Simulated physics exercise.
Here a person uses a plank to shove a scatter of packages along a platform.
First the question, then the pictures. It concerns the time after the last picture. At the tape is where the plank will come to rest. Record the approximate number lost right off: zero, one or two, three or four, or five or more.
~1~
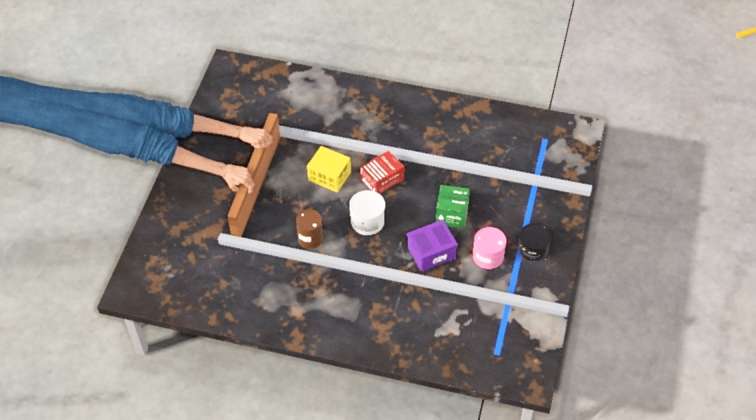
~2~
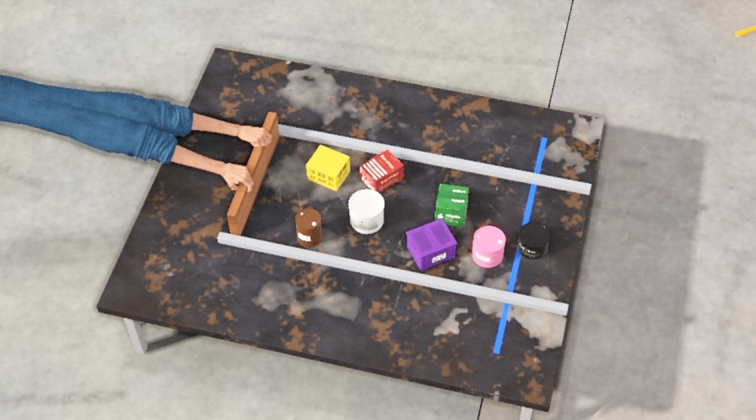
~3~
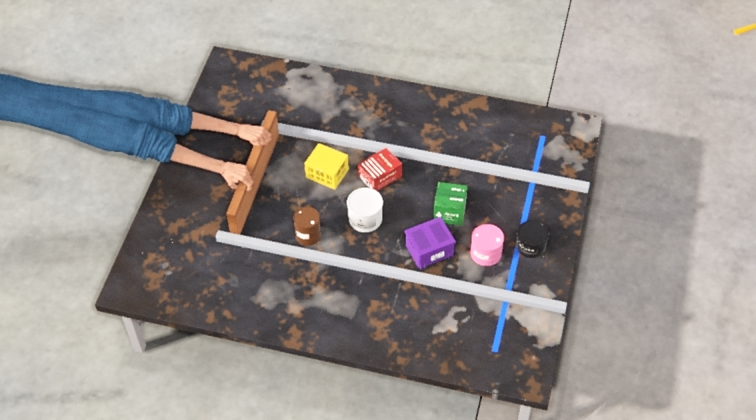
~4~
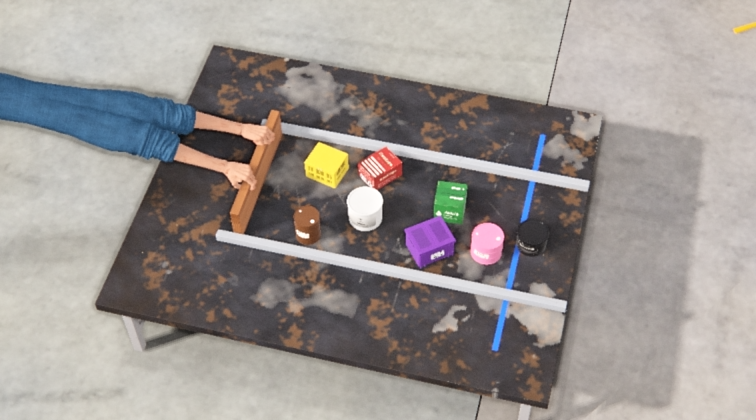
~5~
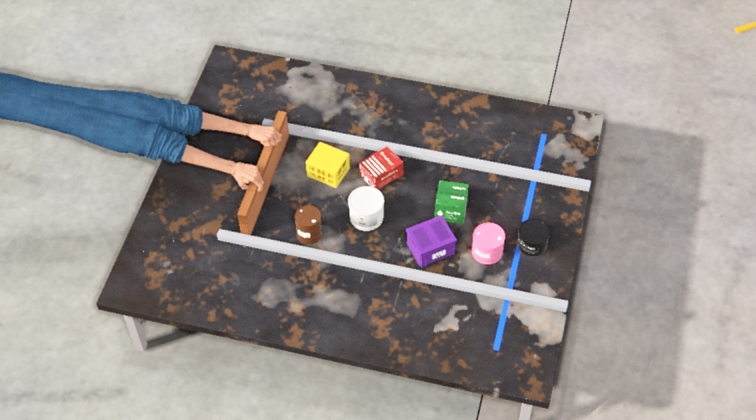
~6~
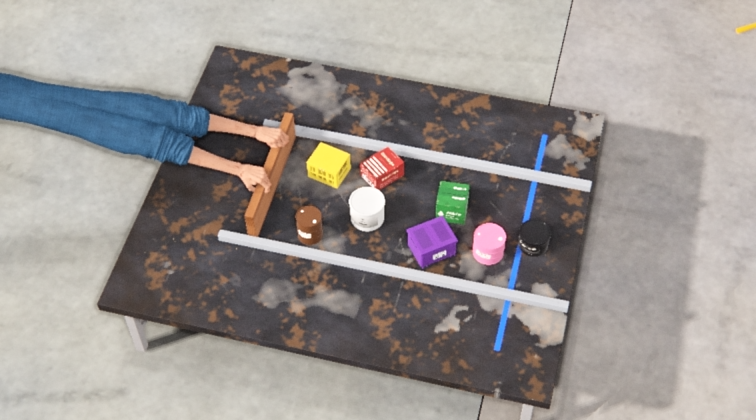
One or a pair drop.
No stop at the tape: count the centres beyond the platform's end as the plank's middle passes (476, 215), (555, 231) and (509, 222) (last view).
0, 5 and 1.
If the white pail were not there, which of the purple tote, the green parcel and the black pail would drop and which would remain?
The purple tote? It hangs in there. The green parcel? It hangs in there. The black pail? It drops away.
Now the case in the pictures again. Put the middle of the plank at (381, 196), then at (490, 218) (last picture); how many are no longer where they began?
By then 4, and later 8.
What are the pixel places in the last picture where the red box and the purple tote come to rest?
Near (581, 199) and (560, 269).
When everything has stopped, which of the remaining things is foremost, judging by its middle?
That would be the red box.
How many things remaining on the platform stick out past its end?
My count gives 3.
Early on, none off yet; black pail at rest near (534, 238); pink canister at rest near (489, 244); green parcel at rest near (452, 203).
A while later, none off yet; black pail moving near (537, 238); pink canister travelled a little near (508, 244); green parcel travelled about its own width near (480, 214).
Finally, the number that fall off is one or two; lost, pink canister and black pail.
